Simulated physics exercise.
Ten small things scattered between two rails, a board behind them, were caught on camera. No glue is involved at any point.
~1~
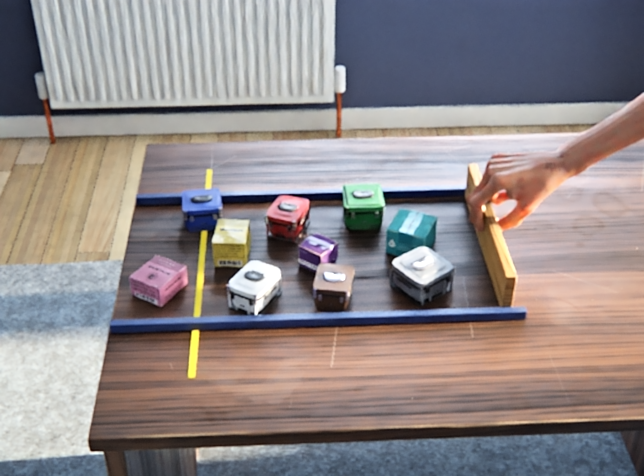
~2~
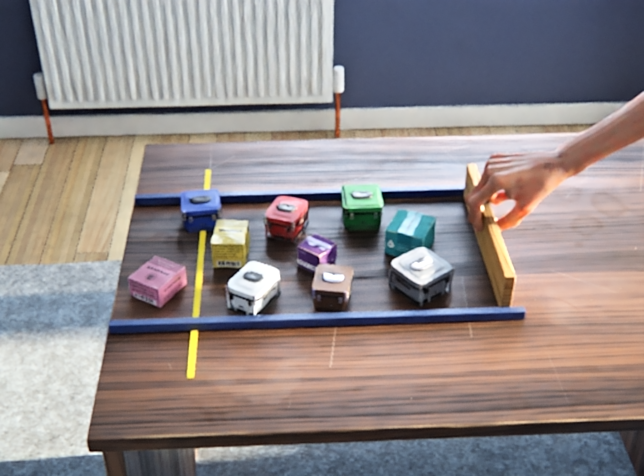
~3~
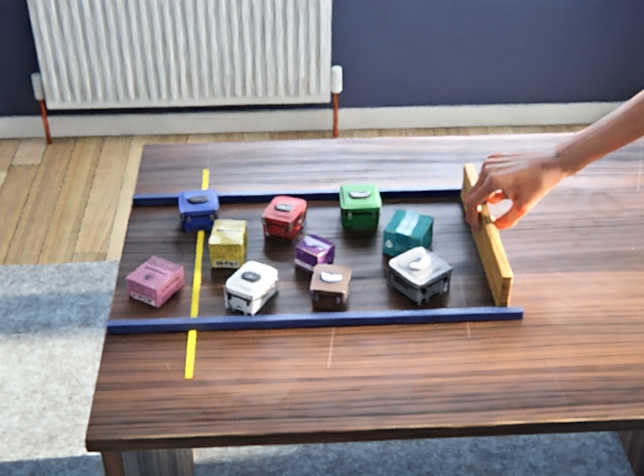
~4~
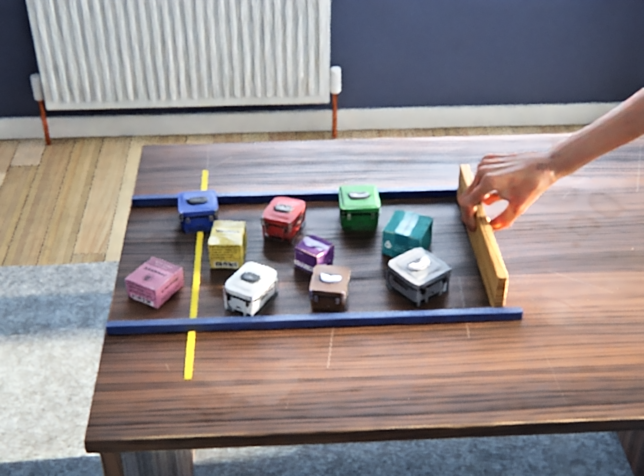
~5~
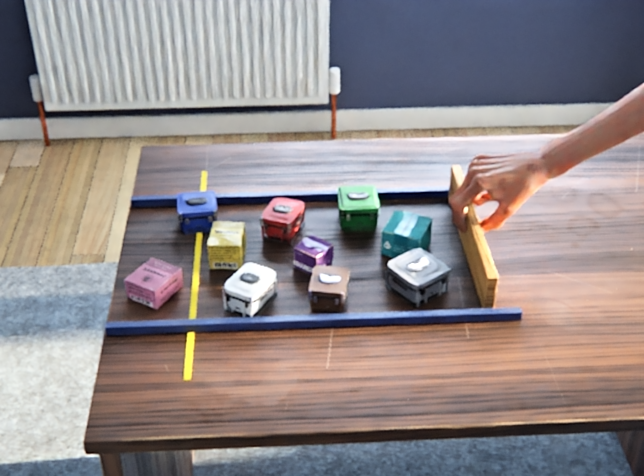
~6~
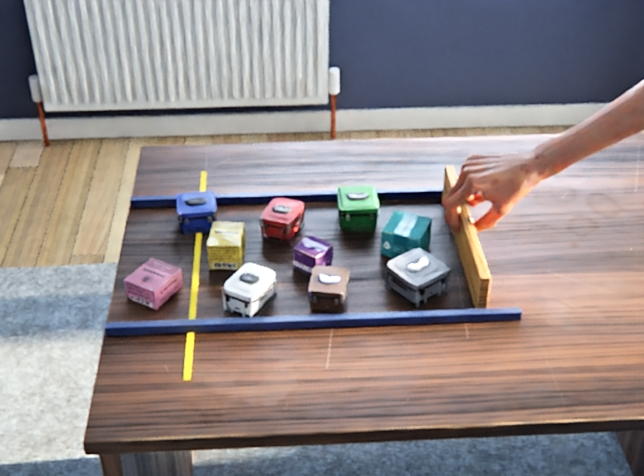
A hand sliding a wooden board slightly left between two blue rails on a table, the small colourful boxes staying still.
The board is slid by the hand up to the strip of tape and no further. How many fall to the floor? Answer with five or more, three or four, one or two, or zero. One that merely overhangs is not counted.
The count that falls is three or four.
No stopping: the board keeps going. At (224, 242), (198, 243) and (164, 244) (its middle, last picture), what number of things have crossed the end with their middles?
Going through the three positions, you'd get 1, 4 and 7.
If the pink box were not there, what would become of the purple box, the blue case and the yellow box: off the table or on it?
Purple box - safe, blue case - gone, yellow box - gone.
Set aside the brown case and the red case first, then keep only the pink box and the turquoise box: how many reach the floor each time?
The number is 1 for the first case and 2 for the second.
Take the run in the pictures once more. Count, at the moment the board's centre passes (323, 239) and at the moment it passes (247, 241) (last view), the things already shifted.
Respectively 7 and 10.
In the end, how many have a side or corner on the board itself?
Number in contact with it: 3.
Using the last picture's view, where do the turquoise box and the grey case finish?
They come to rest around (176, 250) and (171, 277).
Early on, none off yet; pink box at rest near (154, 283); blue case at rest near (197, 212); yellow box at rest near (227, 245).
A while later, none off yet; pink box at rest near (154, 283); blue case at rest near (197, 212); yellow box travelled a little near (216, 246).
Further along, none off yet; pink box travelled about its own width near (114, 277); blue case travelled about its own width near (150, 210); yellow box travelled well along near (145, 247).
Finally, the number that fall off is three or four; lost, white case, yellow box, blue case and pink box.
